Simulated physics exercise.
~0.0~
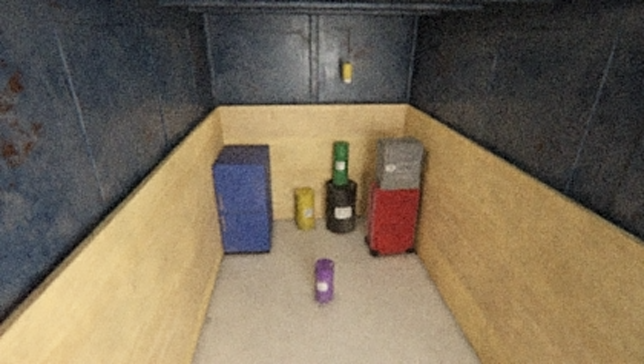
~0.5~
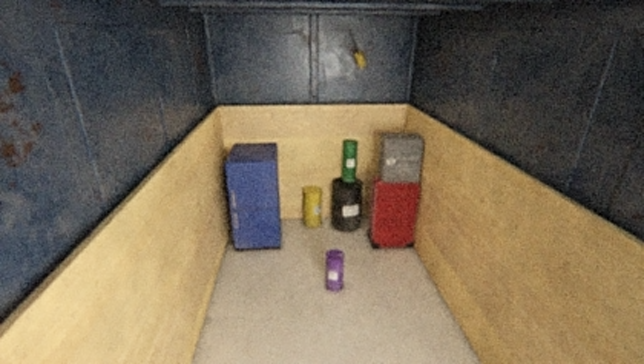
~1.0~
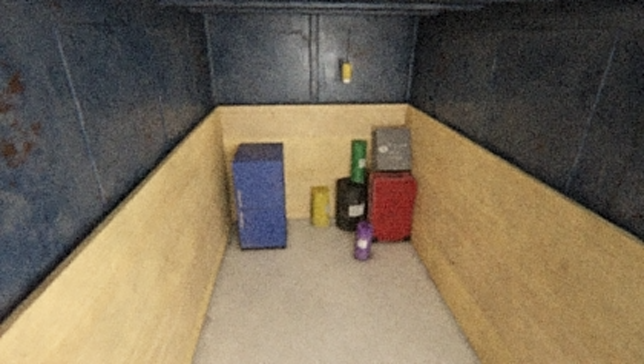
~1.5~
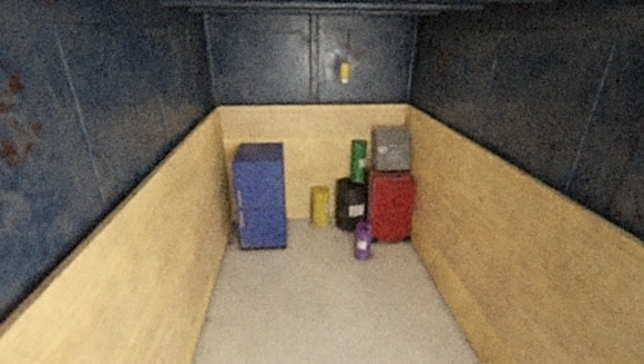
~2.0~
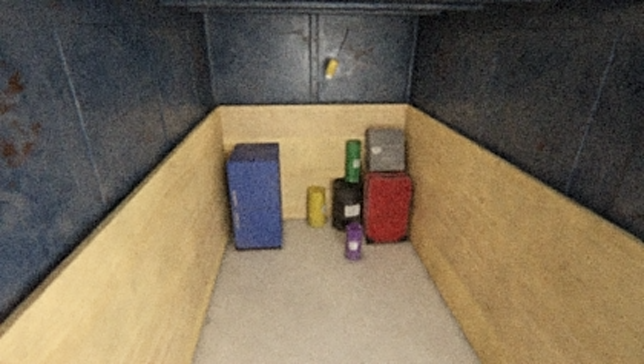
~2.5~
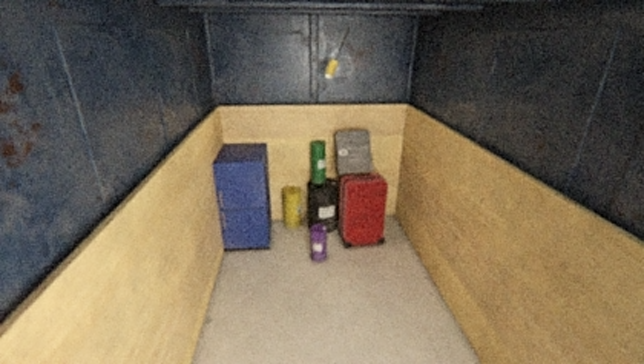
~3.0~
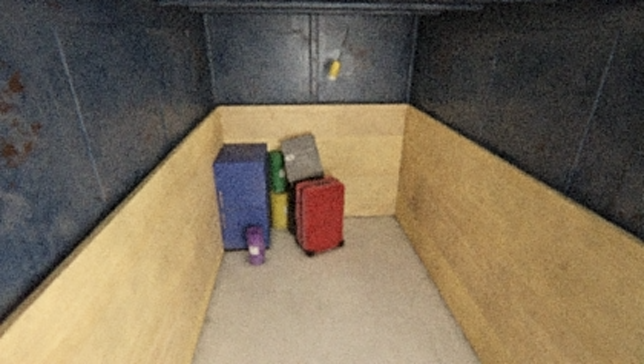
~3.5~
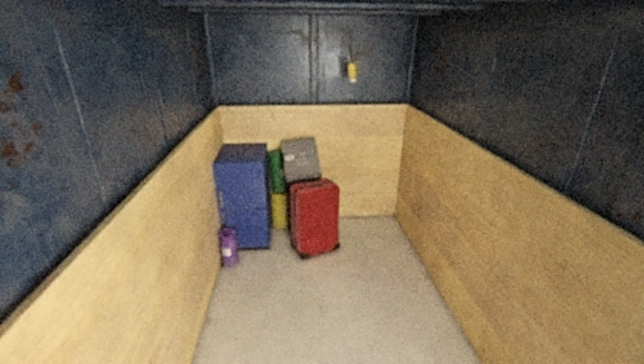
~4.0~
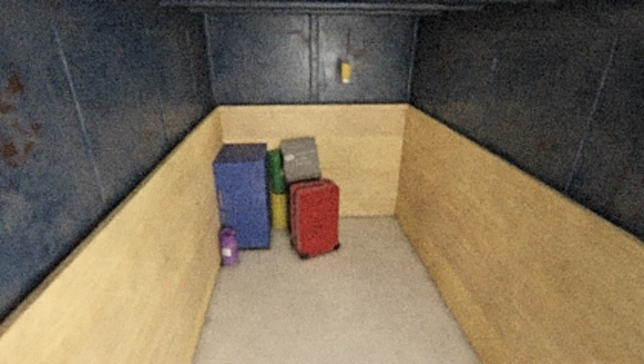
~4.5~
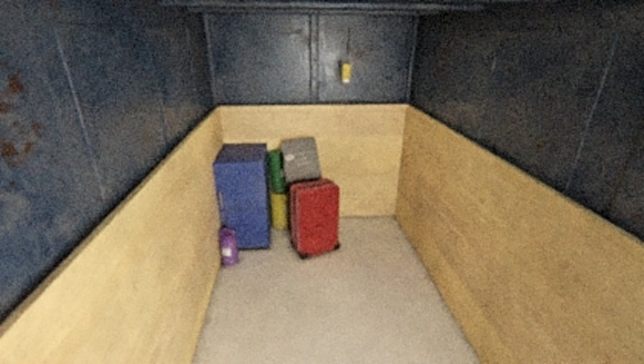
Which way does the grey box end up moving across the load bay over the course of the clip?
The grey box moves to the left, tilting as the load shifts across the bay.
